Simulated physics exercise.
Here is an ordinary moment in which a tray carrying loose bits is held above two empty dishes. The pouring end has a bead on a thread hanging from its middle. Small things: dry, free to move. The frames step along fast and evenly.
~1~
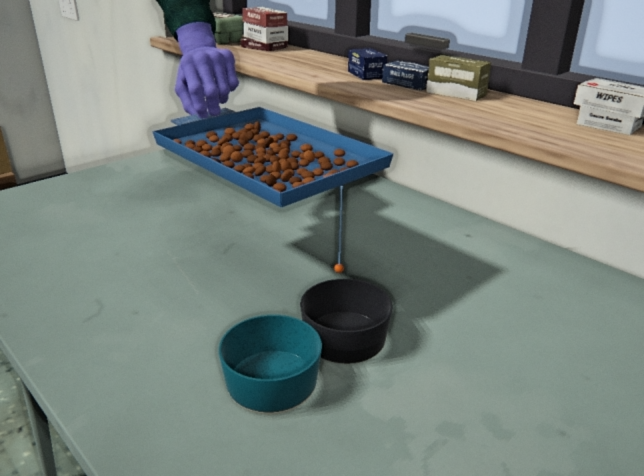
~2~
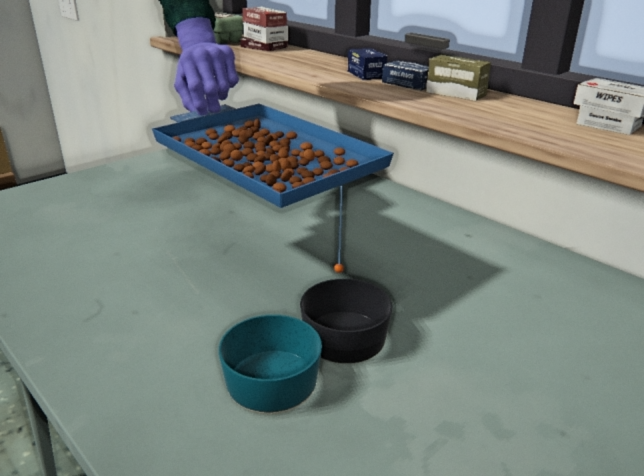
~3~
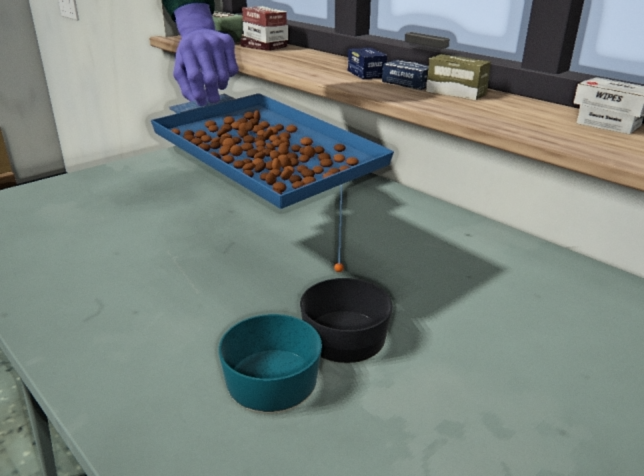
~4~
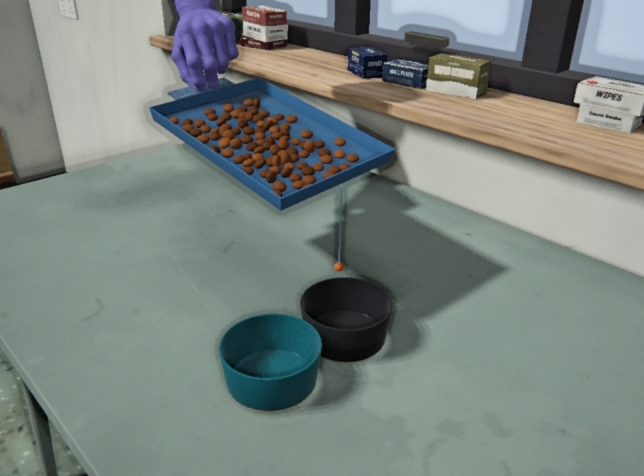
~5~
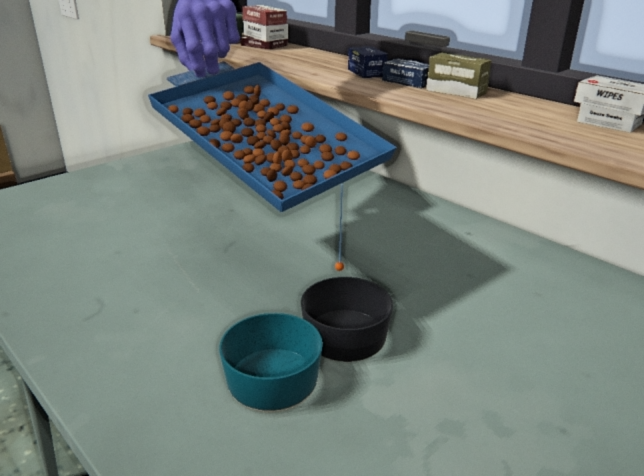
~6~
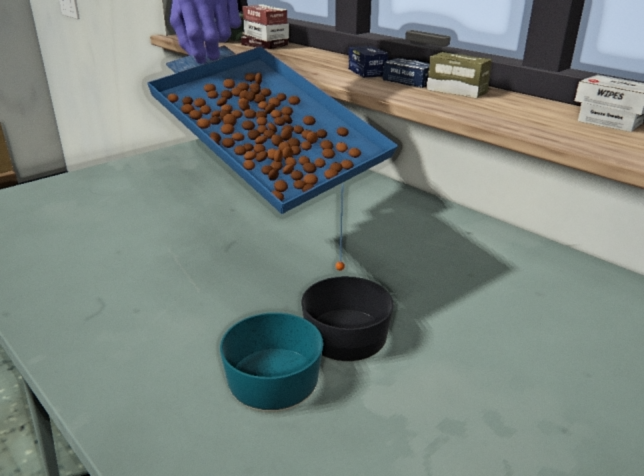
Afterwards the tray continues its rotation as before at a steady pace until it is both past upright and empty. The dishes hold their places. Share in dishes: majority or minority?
Majority.
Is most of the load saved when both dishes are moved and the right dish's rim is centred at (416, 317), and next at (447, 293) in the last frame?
At the first place under half, at the second not half.
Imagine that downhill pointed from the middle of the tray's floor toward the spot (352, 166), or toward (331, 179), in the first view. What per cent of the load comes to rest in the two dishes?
First case about 0 percent; second case about 50 percent.
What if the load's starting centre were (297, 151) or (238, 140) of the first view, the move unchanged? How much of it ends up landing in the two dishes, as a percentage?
Near 80 and 80 percent respectively.
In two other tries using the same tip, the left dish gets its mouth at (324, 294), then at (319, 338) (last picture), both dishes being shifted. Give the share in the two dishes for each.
Close to 50 in a hundred first, close to 60 in a hundred second.
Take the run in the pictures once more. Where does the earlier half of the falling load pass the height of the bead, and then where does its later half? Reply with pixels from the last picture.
First close to (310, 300), next close to (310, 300).
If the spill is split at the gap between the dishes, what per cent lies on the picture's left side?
Roughly 60 %.
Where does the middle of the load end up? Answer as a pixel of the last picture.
The centre ends up roughly at (324, 342).
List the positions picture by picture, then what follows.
In the first frame, corners of the pouring end at (281, 192) and (390, 153), level; middle of the load at (261, 156), bits of dog kibble; left dish at (304, 386); right dish at (379, 339); bead on its thread at (339, 268).
In the second frame, corners of the pouring end at (281, 192) and (390, 153), level; middle of the load at (261, 155).
In the third frame, corners of the pouring end at (281, 194) and (390, 151), tipped barely, lowest at the left corner; middle of the load at (261, 150).
In the fourth frame, corners of the pouring end at (281, 196) and (391, 149), tipped a little, lowest at the left corner; middle of the load at (261, 143).
In the fifth frame, corners of the pouring end at (282, 199) and (393, 147), tipped a little, lowest at the left corner; middle of the load at (262, 136).
In the sixth frame, corners of the pouring end at (283, 201) and (394, 145), tipped clearly, lowest at the left corner; middle of the load at (263, 130); left dish at (305, 384); right dish at (380, 336).
Soon after the last picture, tray tipped steeply; nearly all on the tray; a stray few in the air.
A little later, tray tipped past a quarter turn; a small part on the tray; about a quarter in the left dish; about a third in the right dish; a small part outside both; a small part in the air.
Later still, tray tipped past a quarter turn; about a quarter in the left dish; about half in the right dish; about a quarter outside both.
At rest, tray tipped past a quarter turn; about a quarter in the left dish; about half in the right dish; about a quarter outside both.
